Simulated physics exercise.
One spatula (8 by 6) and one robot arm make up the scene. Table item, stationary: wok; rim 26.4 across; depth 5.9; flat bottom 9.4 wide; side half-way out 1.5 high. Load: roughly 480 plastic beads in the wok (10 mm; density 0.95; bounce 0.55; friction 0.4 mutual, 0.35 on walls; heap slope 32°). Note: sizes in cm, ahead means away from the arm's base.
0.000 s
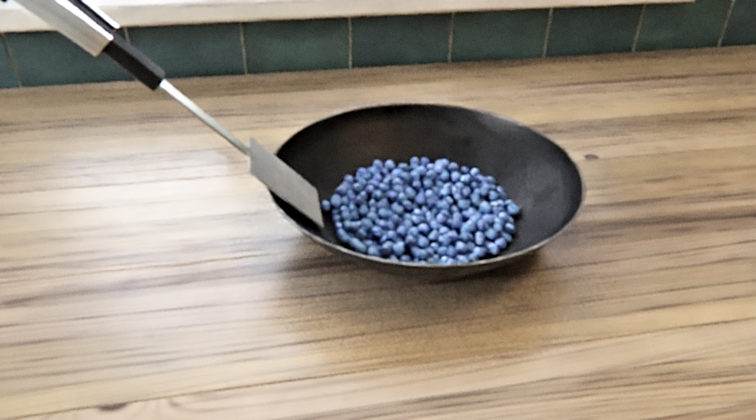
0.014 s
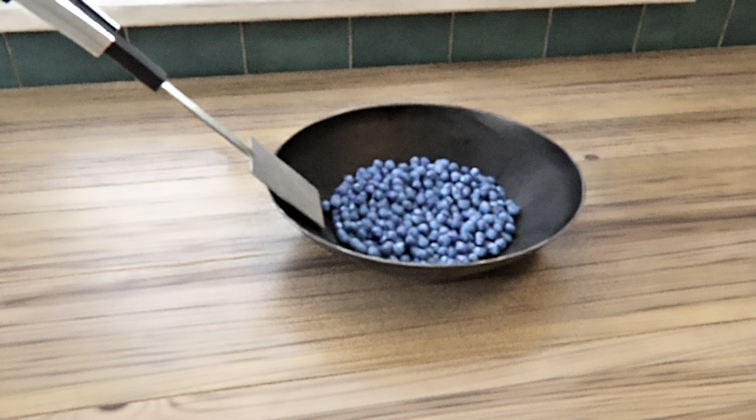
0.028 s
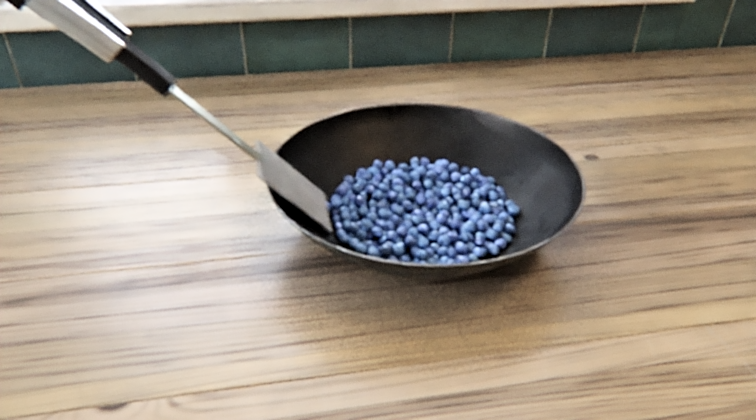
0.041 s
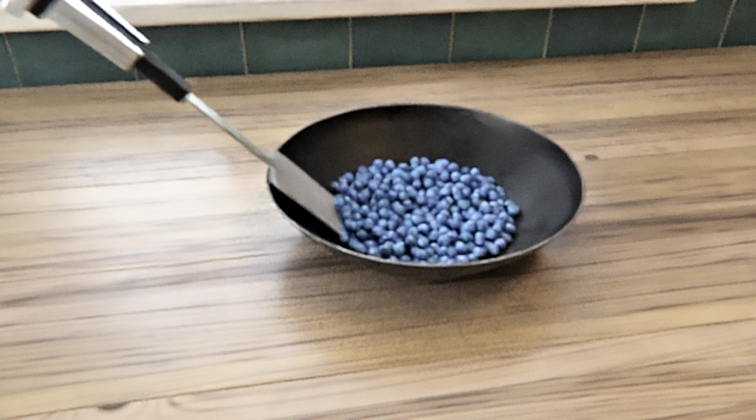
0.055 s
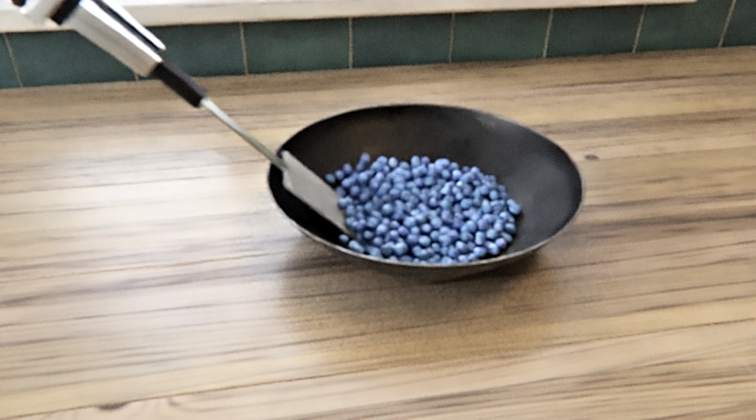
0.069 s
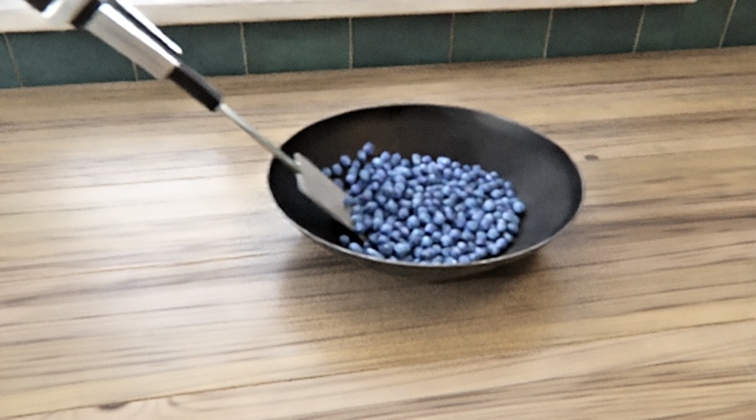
On a wooden countertop, a robot arm held a metal spatula at the left side of a black wok and pushed it a short way right into a heap of blue beads, nudging some upward.
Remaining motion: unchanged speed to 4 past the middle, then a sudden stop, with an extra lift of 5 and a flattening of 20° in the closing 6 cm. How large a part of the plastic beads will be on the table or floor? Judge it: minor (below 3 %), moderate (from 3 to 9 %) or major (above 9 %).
My judgement: Minor.
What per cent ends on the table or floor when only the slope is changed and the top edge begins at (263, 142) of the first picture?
Spill: Approx. 0 per cent.
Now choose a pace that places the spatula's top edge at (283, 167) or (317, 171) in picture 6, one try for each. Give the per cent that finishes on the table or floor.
Close to 0 per cent in the first try and close to 5 per cent in the second.
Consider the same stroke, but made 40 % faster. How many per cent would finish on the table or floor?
Then around 5 percent would finish on the table or floor.
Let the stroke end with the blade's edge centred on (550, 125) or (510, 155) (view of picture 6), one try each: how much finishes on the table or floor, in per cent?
Respectively some 15 and 5 percent end on the table or floor.
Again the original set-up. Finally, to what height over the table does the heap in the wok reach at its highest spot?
Roughly 4.5 centimetres.
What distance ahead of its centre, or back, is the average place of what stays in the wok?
Ahead, by about 3.0 cm.
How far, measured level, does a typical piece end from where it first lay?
Roughly 3 centimetres.
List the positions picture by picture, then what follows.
The first picture shows spatula top edge at (249, 153), sloping 48°; upper third of the load around (423, 205), from x 325 to 515, top at y 160; 479 in the wok.
The second picture shows spatula top edge at (250, 154), sloping 48°; upper third of the load around (423, 206), from x 325 to 515, top at y 160.
The third picture shows spatula top edge at (258, 157), sloping 48°; upper third of the load around (423, 206), from x 330 to 515, top at y 160.
The fourth picture shows spatula top edge at (271, 163), sloping 48°; upper third of the load around (422, 206), from x 335 to 515, top at y 160.
The fifth picture shows spatula top edge at (285, 168), sloping 48°; upper third of the load around (419, 205), from x 330 to 515, top at y 160.
The sixth picture shows spatula top edge at (299, 170), sloping 48°; upper third of the load around (424, 201), from x 325 to 520, top at y 150; 479 in the wok.
After 0.11 s, sloping 47°, highest piece 5 above the table; 479 in the wok.
After 0.15 s, sloping 38°, highest piece 6 above the table; 479 in the wok.
After 0.37 s, sloping 28°, highest piece 7 above the table; 477 in the wok, 2 on the blade or in flight.
After 1.42 s, sloping 28°, highest piece 4 above the table; 477 in the wok, 2 on the table or floor.
At rest, 477 in the wok, 2 on the table or floor. That is 0 % on the table or floor.
